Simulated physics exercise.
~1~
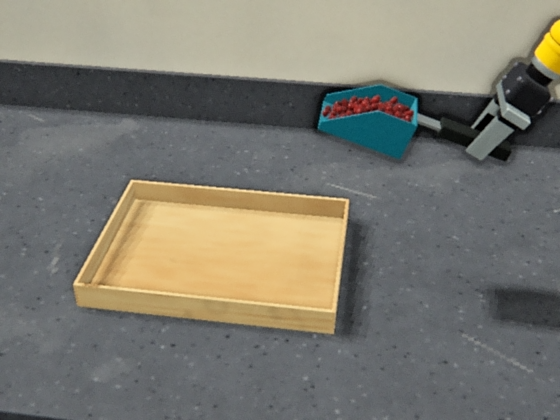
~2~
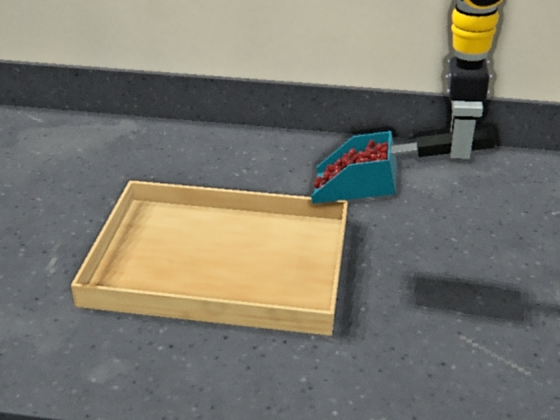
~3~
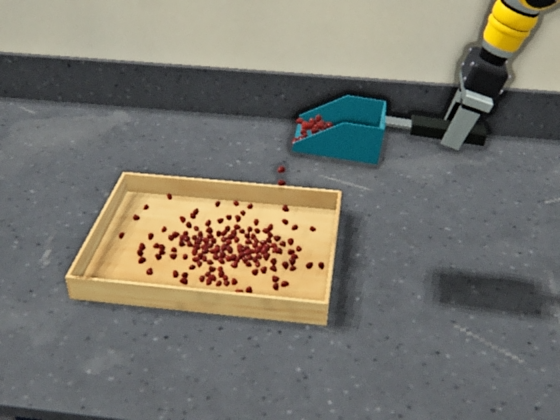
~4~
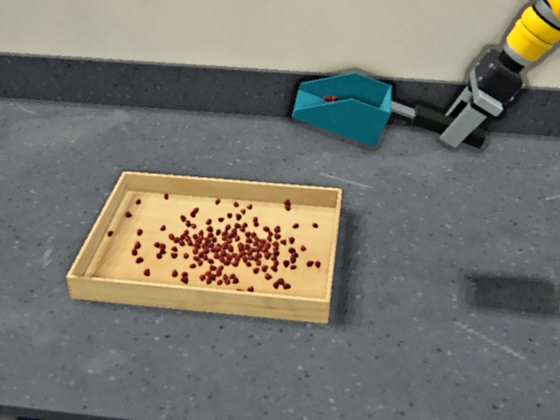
The clip shows a robot arm moving a teal scoop of dark red beans toward a shallow wooden tray on a grey table top and tipping them in, then drawing the scoop back, leaving most beans scattered across the tray and a few on the scoop.
